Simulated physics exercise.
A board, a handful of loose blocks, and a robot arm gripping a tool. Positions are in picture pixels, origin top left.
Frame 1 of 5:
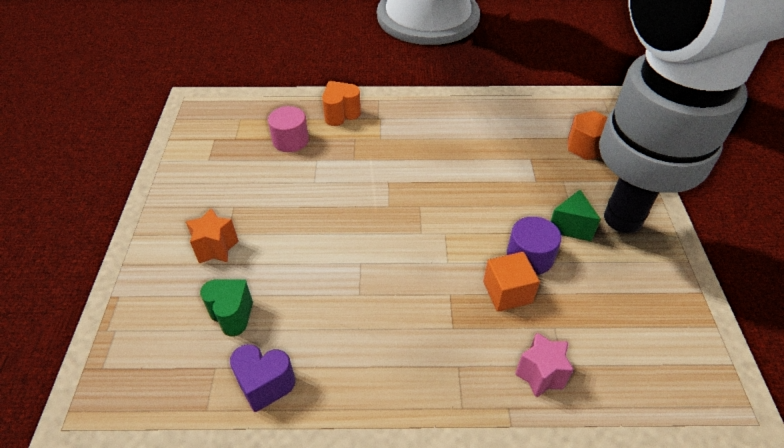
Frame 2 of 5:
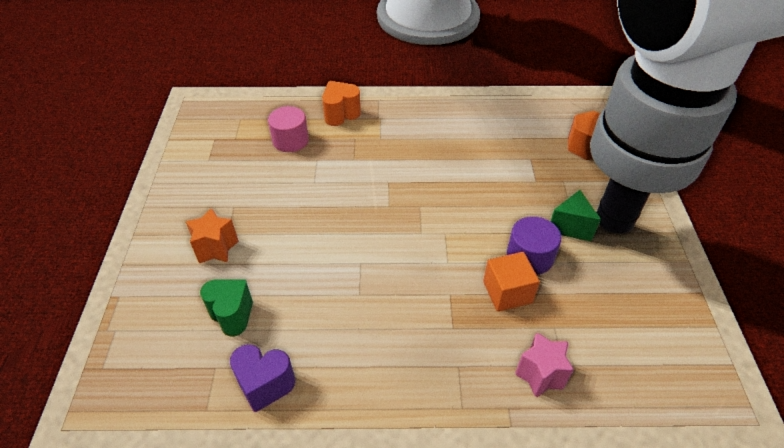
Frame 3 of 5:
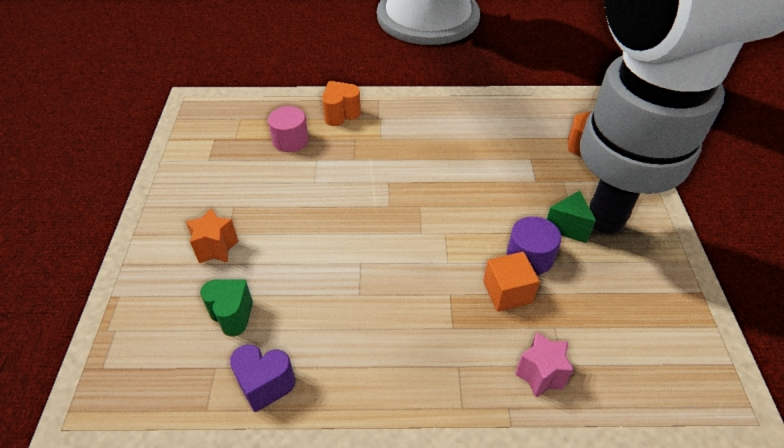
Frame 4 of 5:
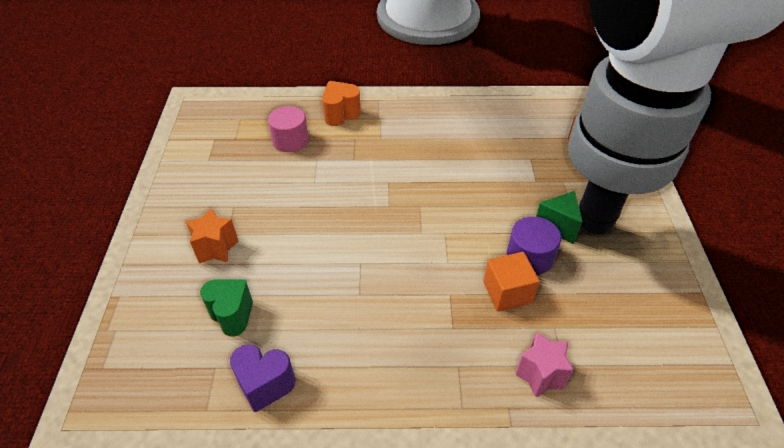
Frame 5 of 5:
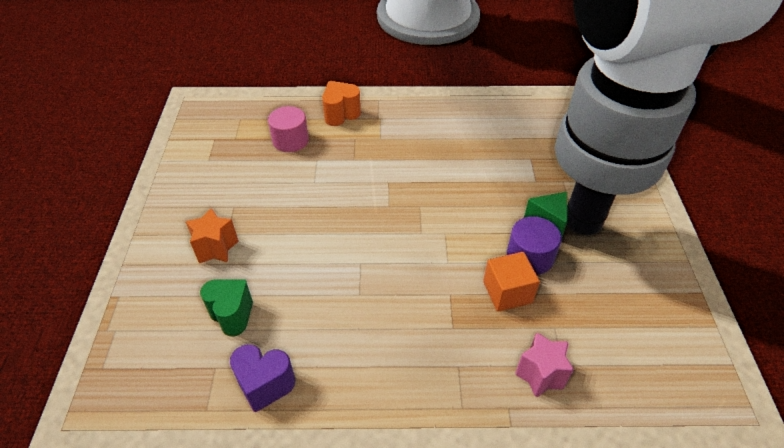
Robot arm moving its dark tool left across a wooden board, nudging a green block leftward behind a still purple cylinder.
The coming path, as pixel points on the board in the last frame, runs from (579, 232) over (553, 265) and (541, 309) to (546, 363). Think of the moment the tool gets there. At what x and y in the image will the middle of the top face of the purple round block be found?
For the centre of its top, I'd go with (509, 244).
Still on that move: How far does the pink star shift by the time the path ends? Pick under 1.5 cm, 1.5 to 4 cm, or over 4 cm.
The pink star moves 1.5-4 cm.
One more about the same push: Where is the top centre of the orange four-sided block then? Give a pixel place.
It is at (494, 278).
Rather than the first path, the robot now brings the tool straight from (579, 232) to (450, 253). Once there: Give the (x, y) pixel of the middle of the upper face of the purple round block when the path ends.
The purple round block ends near (473, 265).
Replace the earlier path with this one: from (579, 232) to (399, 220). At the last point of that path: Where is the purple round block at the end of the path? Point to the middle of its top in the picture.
It is going to be at (515, 238).
The first path, step by step. One third of the way, tool (557, 256); orange four-sided block (501, 275), turned 45° anticlockwise; purple round block (515, 242); green three-sided block (542, 205), turned 15° clockwise.
Two thirds of the way, tool (544, 301); orange four-sided block (494, 278), turned 60° anticlockwise; purple round block (509, 244); green three-sided block (542, 205), turned 15° clockwise.
At the end, tool (550, 354); orange four-sided block (494, 278), turned 60° anticlockwise; purple round block (509, 244); pink star (549, 381); green three-sided block (542, 205), turned 15° clockwise.
